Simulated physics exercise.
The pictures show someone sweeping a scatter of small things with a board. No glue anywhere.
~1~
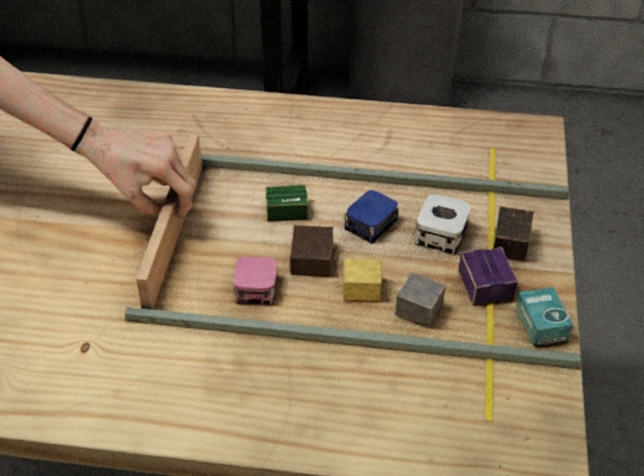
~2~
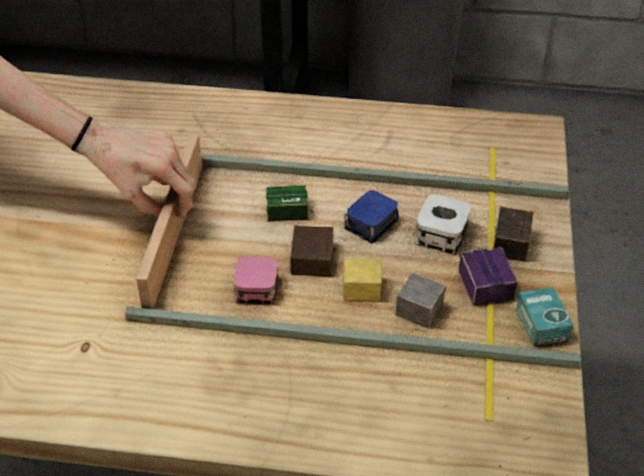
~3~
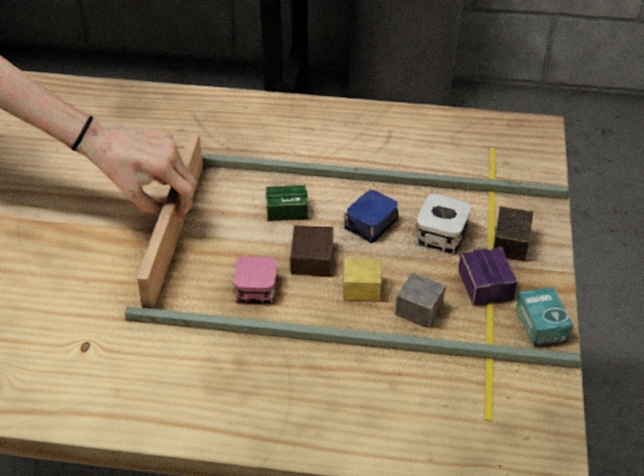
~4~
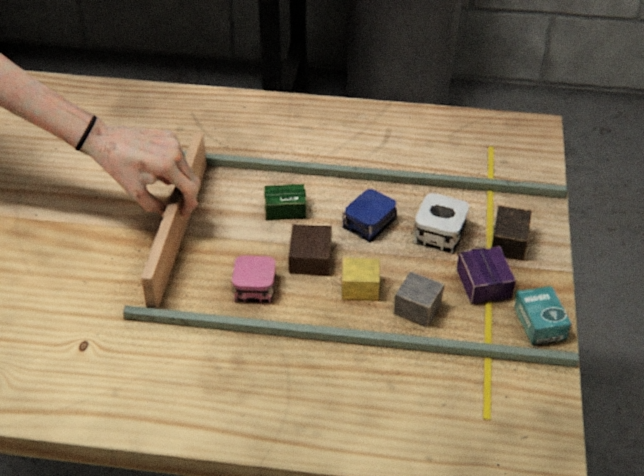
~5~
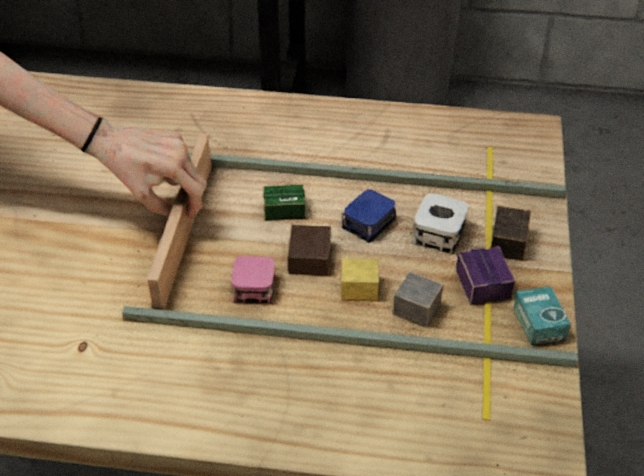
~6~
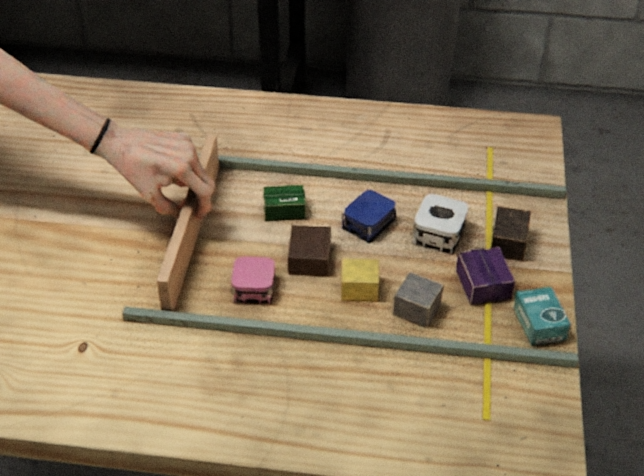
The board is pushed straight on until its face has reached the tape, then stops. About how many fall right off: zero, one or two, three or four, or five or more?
Here the number that fall off is three or four.
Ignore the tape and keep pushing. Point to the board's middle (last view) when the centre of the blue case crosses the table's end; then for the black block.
Its middle is around (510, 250) and around (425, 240).
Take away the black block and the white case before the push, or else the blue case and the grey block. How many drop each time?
First 1, then 2.
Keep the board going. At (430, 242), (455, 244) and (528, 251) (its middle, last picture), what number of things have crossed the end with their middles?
Place by place, 1, 1 and 7.
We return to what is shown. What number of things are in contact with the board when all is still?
3 of them.
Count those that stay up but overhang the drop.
The number is 1.
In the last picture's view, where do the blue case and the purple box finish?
Near (550, 232) and (558, 265).
Early on, none off yet; turquoise box at rest near (542, 316); black block at rest near (510, 233); purple box at rest near (485, 276).
A while later, none off yet; turquoise box at rest near (542, 316); black block travelled about its own width near (540, 234); purple box moving near (489, 273).
Finally, the number that fall off is three or four; lost, white case, black block and turquoise box.
